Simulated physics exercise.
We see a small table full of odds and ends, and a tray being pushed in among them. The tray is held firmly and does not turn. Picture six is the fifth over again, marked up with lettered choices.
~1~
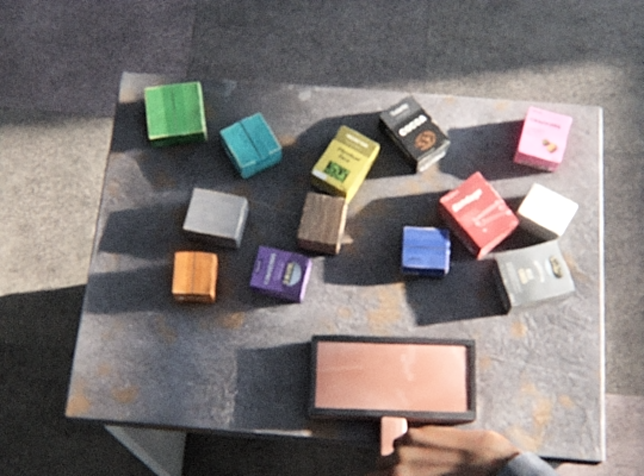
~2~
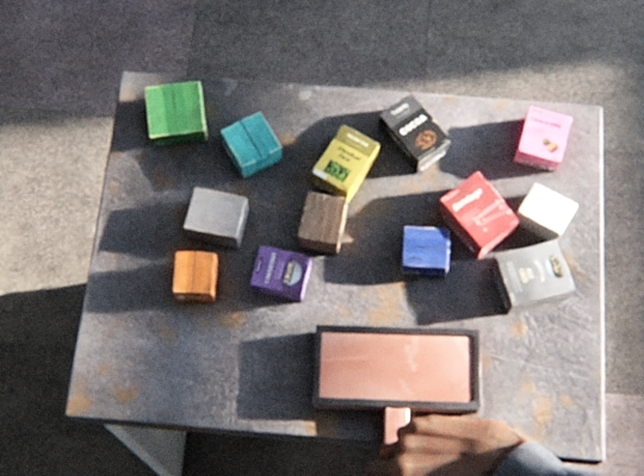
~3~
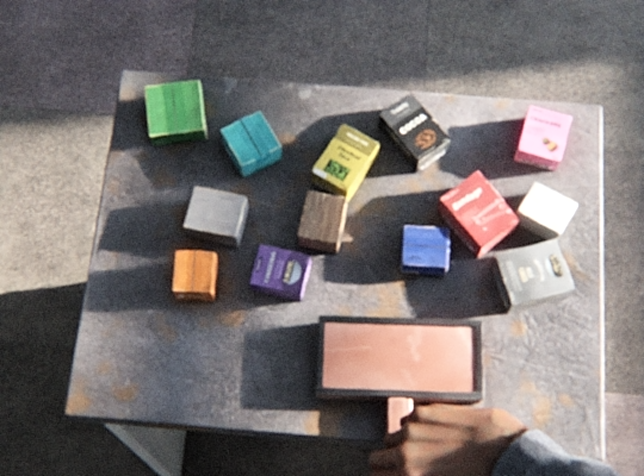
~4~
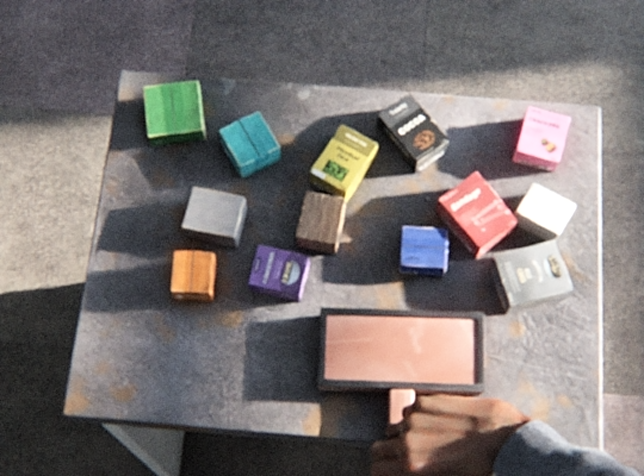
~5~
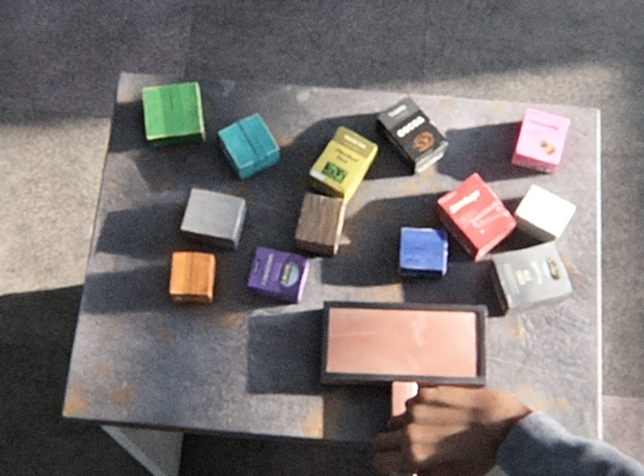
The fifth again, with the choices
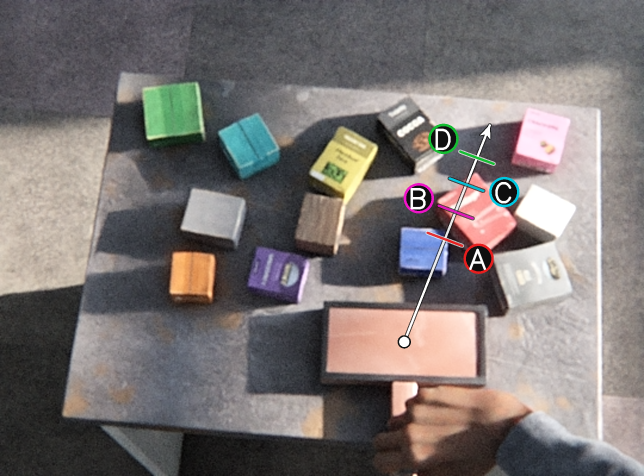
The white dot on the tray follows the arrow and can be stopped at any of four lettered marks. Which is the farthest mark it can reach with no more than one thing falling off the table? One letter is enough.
At D, and not beyond.
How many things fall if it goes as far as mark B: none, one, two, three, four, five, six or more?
The count is none.
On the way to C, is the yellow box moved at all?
No.
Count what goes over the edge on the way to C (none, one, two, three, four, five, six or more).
By then, none.
On the marked copy, A at (445, 239); B at (456, 212); C at (466, 185); D at (477, 158); the arrow from (404, 342) to (490, 125); the white dot at (404, 342).
Taking D. A third of the way, tray (431, 276); grey packet (544, 271); red box (478, 201).
Two thirds of the way, tray (457, 210); black packet (409, 105); grey packet (568, 264).
When it is over, tray (475, 163); black packet over the edge; red box (506, 98); one fallen.
As for the rest, A is within the limit but short; B is within the limit but short; C is within the limit but short.
